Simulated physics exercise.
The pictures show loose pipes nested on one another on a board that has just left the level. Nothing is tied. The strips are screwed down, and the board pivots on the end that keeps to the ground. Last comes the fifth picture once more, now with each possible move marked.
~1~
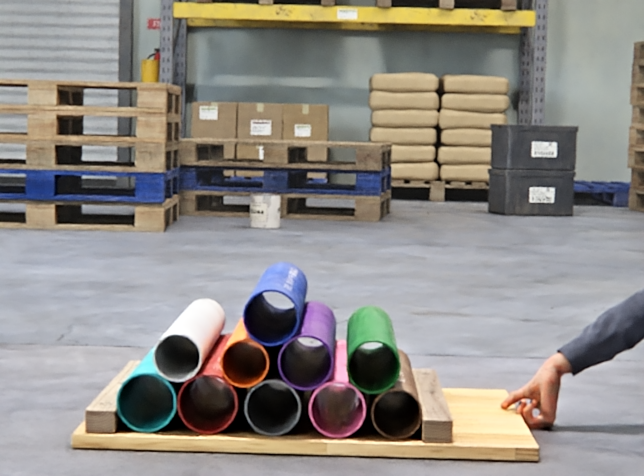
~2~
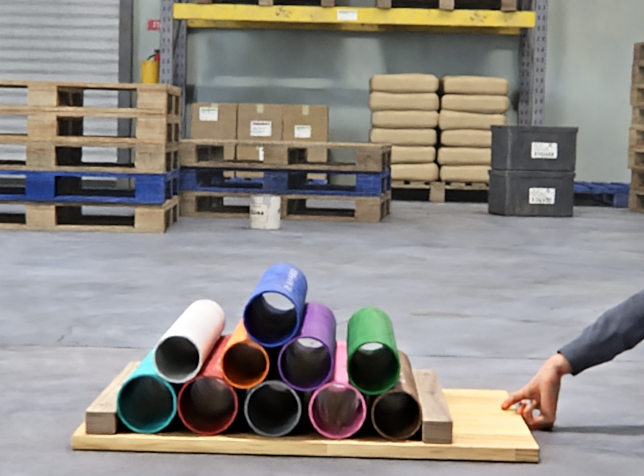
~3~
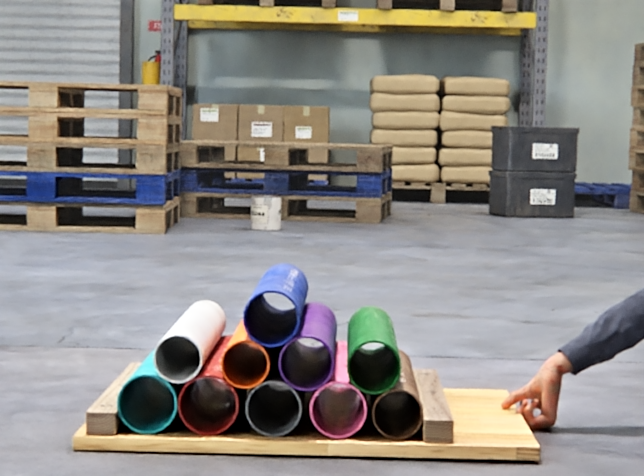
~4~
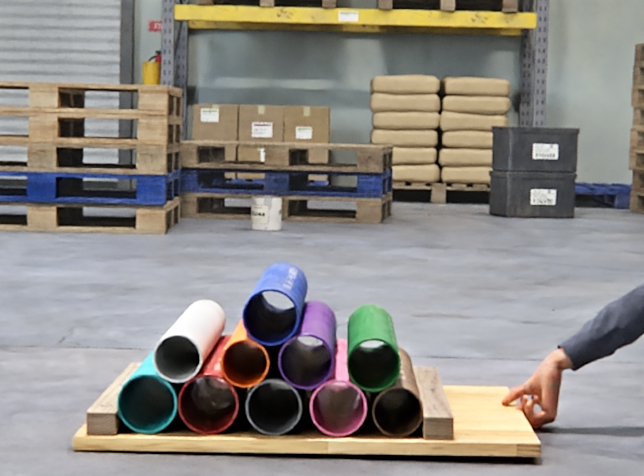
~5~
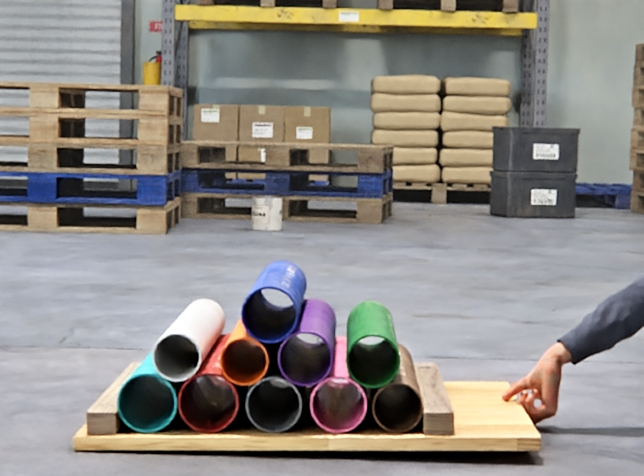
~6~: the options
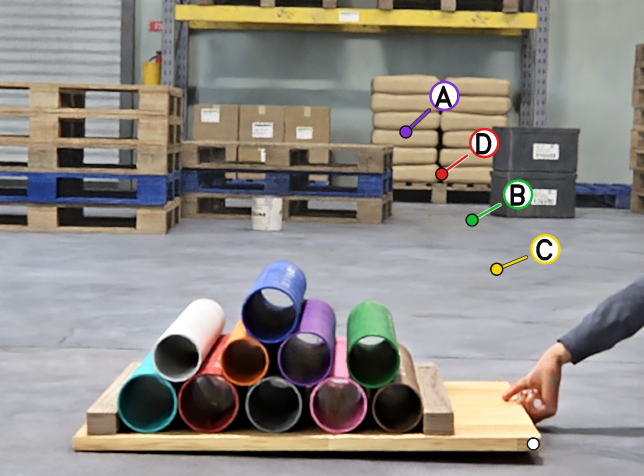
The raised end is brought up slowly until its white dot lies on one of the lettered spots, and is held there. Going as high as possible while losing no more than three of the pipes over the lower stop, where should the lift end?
Up to B.
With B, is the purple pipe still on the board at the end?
Yes, with B.
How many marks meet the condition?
The number is two.
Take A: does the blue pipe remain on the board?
No, with A.
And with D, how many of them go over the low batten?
With D, five.
On the marked copy, A at (406, 132); B at (472, 220); C at (496, 269); D at (442, 174); the white dot at (533, 444).
Following B. Soon after the start, board at 18°.
Later, board at 31°.
In the end, board at 31°, two over the low batten (white, blue).
As for the rest, A five over the low batten; C one over the low batten (blue); D five over the low batten.
